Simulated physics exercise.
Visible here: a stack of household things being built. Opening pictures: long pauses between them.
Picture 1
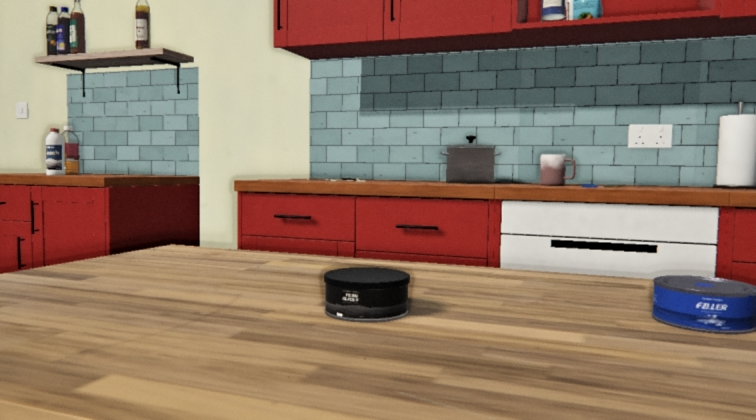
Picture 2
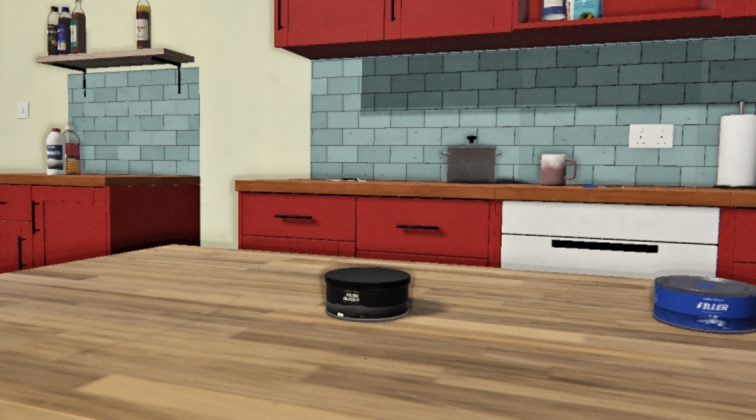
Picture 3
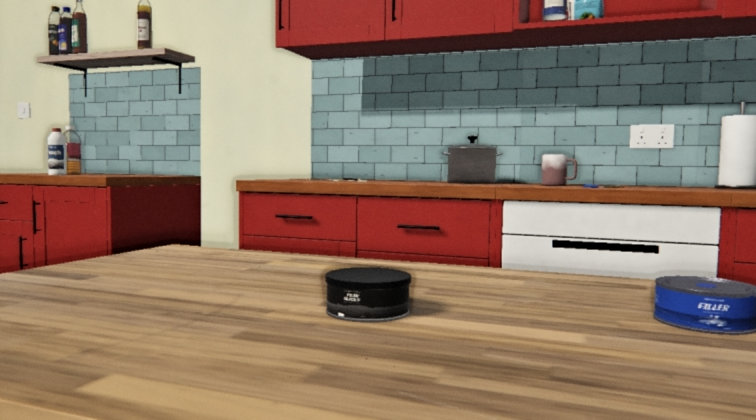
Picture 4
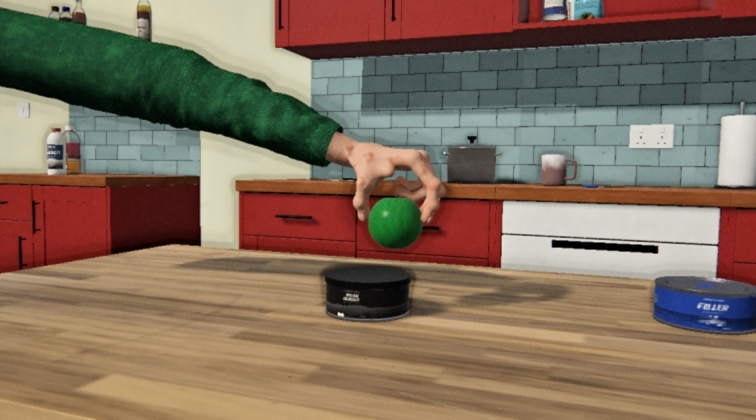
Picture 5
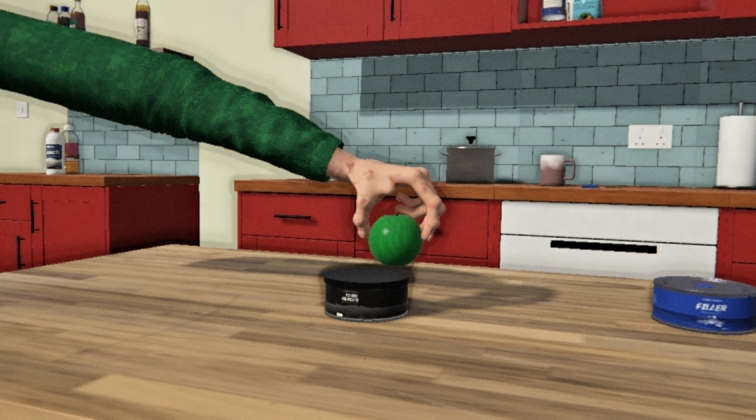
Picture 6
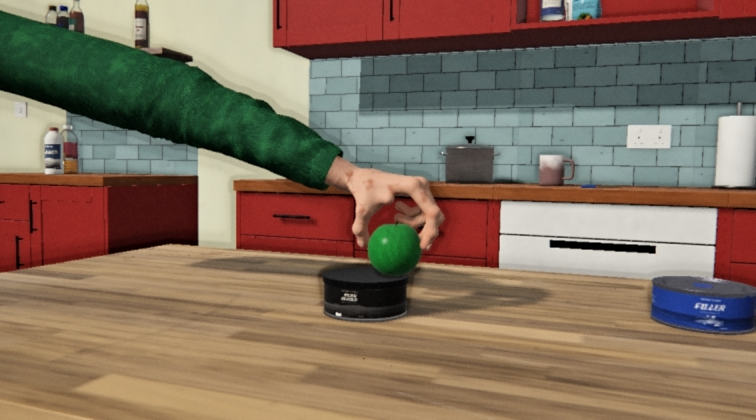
Hand in a green sleeve reaching in from the left and lowering a green apple onto a black tub on a wooden counter.
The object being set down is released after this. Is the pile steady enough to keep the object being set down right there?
Yes, it keeps it there.
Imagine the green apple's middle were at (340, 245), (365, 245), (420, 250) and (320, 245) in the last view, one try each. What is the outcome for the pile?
Result per case: First still standing, second still standing, third toppled, fourth toppled.
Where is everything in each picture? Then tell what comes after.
In the first frame, the last thing is not in view yet; black tub (367, 293).
In the second frame, the last thing is not in view yet; black tub (367, 293).
In the third frame, the last thing is not in view yet; black tub (368, 293).
The fourth frame shows on its way; green apple (395, 223); black tub (368, 293).
The fifth frame shows on its way; green apple (396, 240); black tub (367, 293).
The sixth frame shows set down, still held; green apple (395, 249); black tub (366, 293).
Then, 0.20 s past the last view, nothing moves.
Then, 0.60 s past the last view, green apple resting near (395, 249).
Finally, all 3 still in place. Final places as the last picture's camera would see them, green apple near (395, 249). The pile keeps its balance.
